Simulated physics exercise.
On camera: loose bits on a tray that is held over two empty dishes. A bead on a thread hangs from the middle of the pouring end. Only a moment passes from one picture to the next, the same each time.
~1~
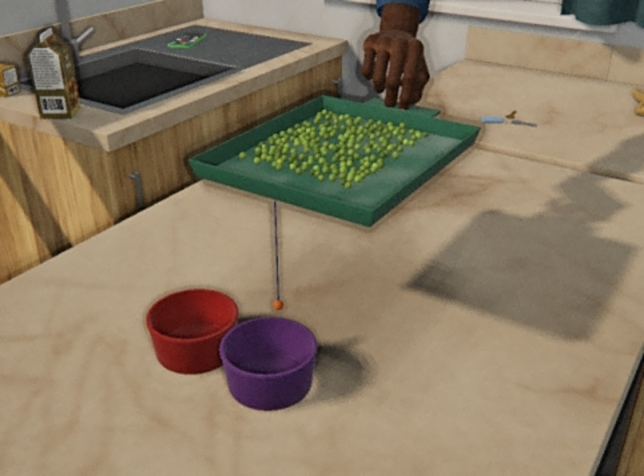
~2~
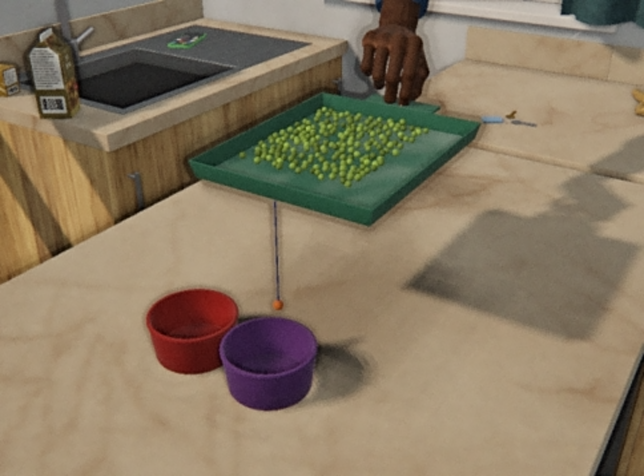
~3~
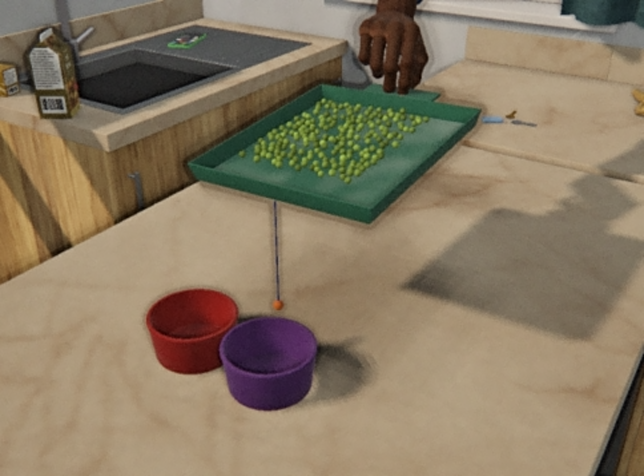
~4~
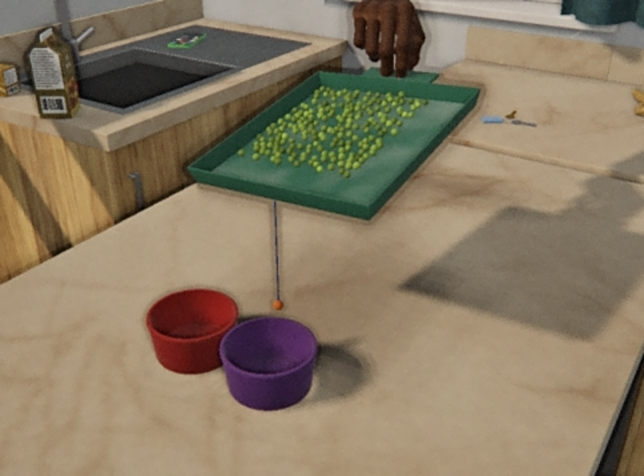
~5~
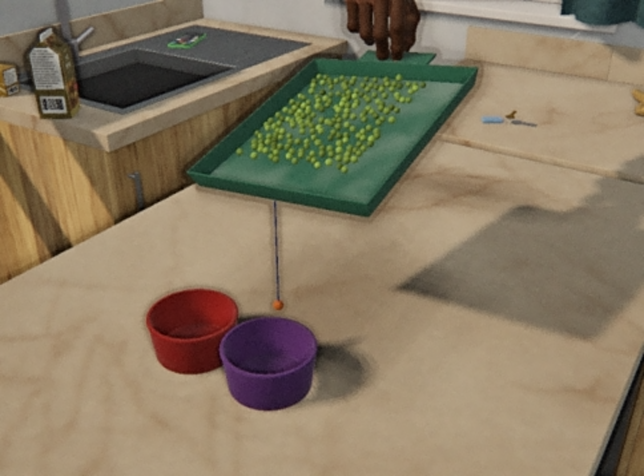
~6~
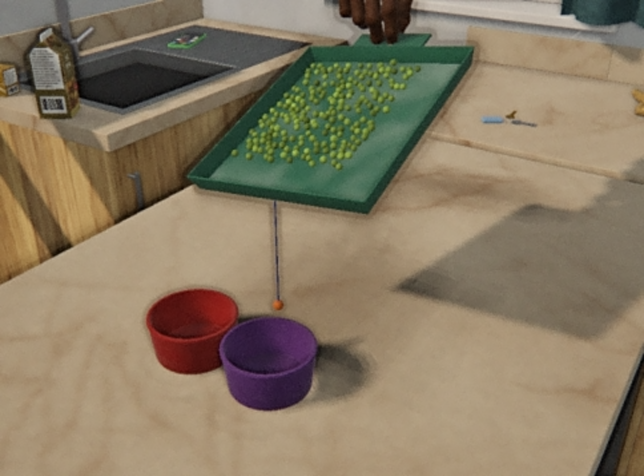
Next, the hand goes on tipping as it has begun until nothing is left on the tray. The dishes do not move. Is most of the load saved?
They take over half between them.
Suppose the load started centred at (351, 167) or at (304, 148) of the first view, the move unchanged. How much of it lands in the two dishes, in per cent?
Near 70 % and 70 %.
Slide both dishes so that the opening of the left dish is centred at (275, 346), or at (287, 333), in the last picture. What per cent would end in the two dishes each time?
The first gives 0 %, the second 0 %.
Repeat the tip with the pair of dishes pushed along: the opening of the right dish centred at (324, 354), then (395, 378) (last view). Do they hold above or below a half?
One: Less than half. Two: The smaller part.
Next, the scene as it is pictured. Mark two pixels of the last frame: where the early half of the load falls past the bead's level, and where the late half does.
Early half (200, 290), late half (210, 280).
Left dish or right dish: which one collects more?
It is the dish on the left.
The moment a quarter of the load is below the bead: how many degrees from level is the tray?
At some 80 degrees.
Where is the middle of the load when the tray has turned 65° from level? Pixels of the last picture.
Near (223, 187).
Just after the last frame, tray tipped steeply; the larger part on the tray; just a few in the left dish; just a few outside both; about a tenth in the air.
A moment on, tray tipped past a quarter turn; roughly a quarter on the tray; just a few in the right dish; roughly a third in the left dish; about a tenth outside both; roughly a quarter in the air.
Further on, tray tipped past a quarter turn; just a few in the right dish; roughly two thirds in the left dish; roughly a third outside both.
When it is over, tray tipped past a quarter turn; just a few in the right dish; roughly two thirds in the left dish; roughly a third outside both.
